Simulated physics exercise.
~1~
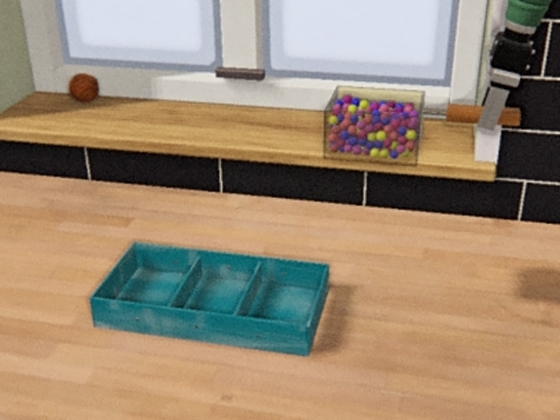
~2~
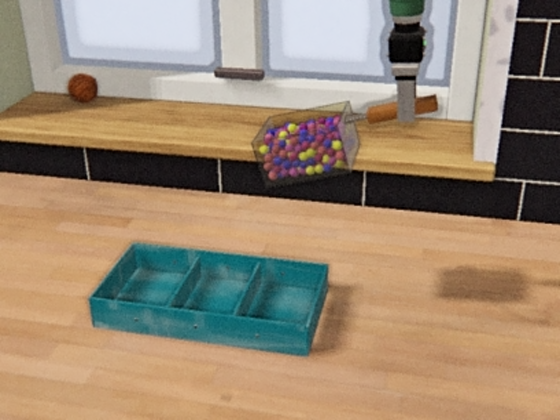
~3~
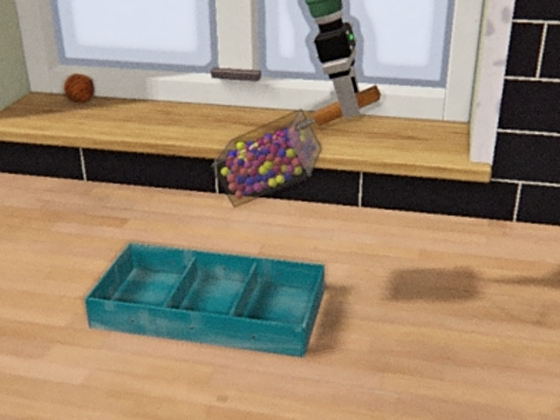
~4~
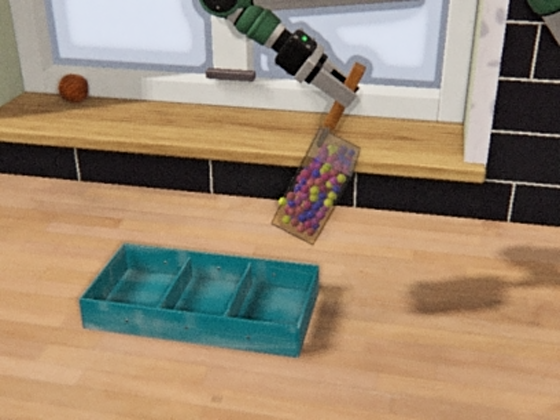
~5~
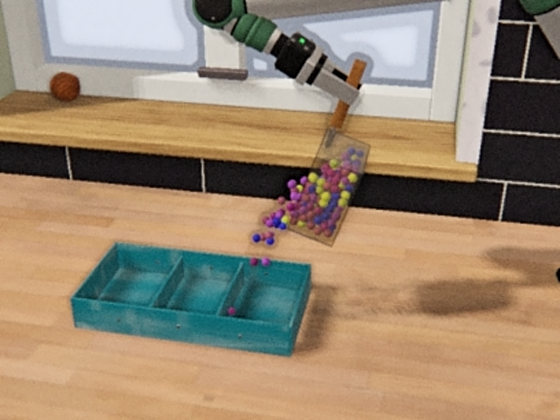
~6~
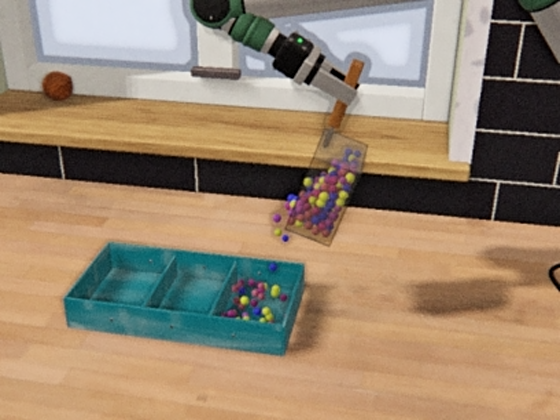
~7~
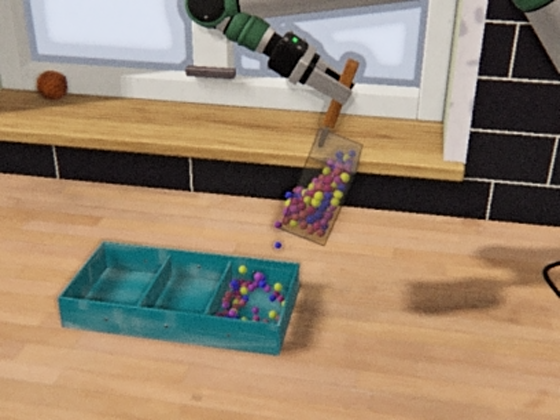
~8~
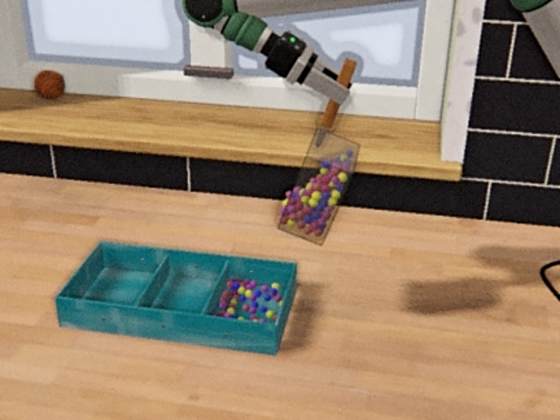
On a wooden table below a window and its sill, a teal crate with three parts sits still while a robot arm holds a clear box full of small, colourful balls by its handle. The arm carries the box leftward, tipping it forward as it goes. It then swings the box back slightly to the right and tilts it steeply, mouth down. Balls spill over the lip and drop into the crate's right-hand part. The stream thins to a last few and stops, leaving that part holding a scattered layer, the other two empty, and most balls still in the tilted box.
